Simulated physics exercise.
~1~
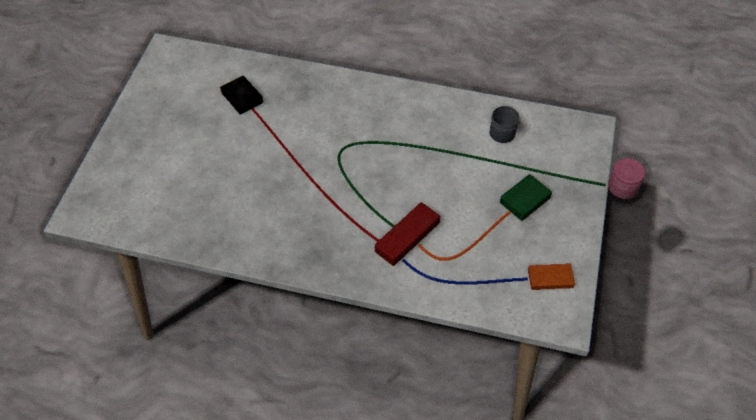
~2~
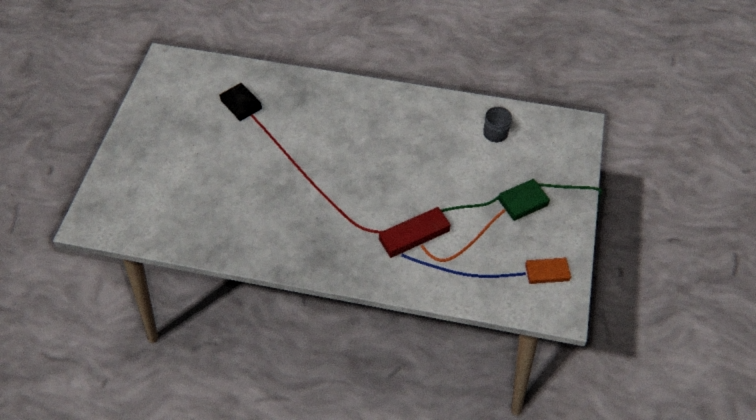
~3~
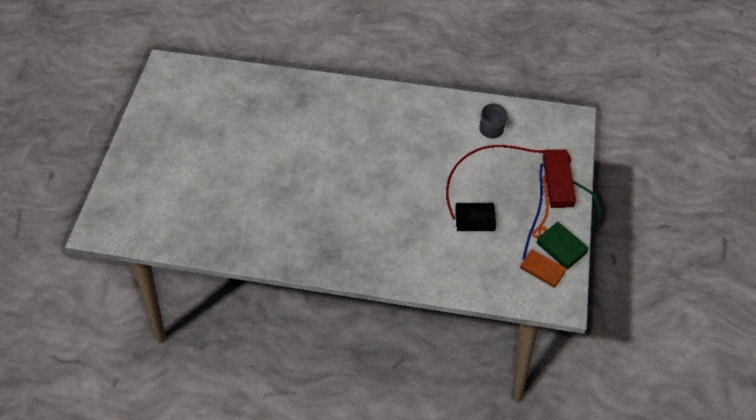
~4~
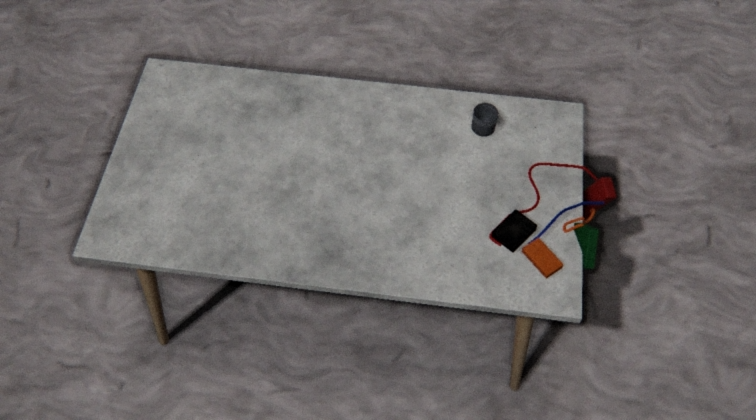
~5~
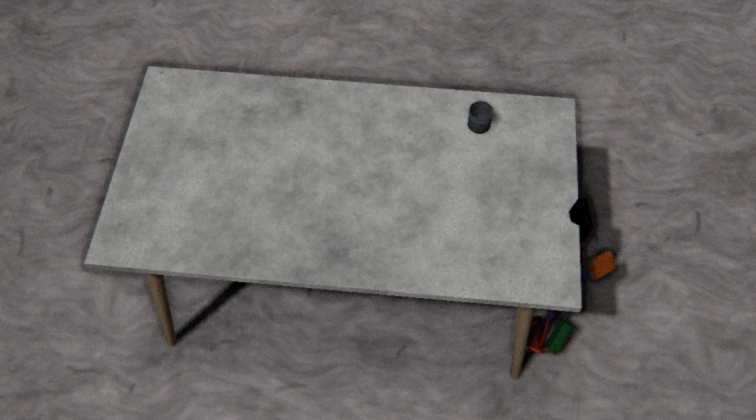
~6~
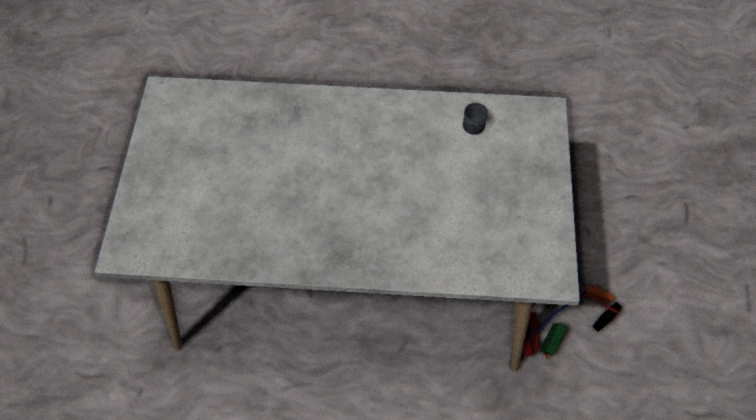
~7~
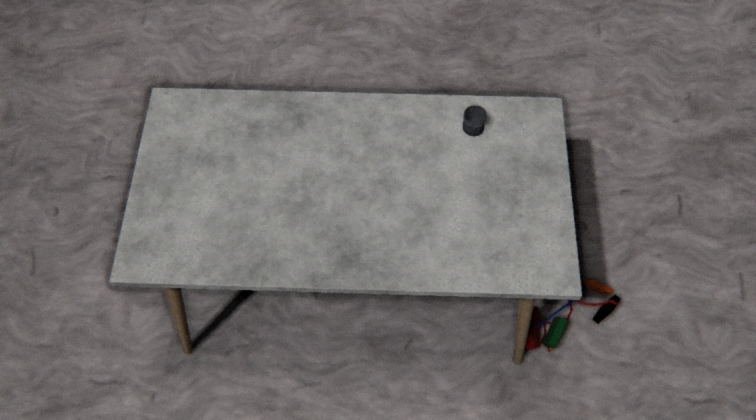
A grey table held a red block wired to several small devices, and after a pink one dropped off the right side, the strip, green, black and orange pieces were dragged over the edge too, landing tangled below while the grey cup stayed put.
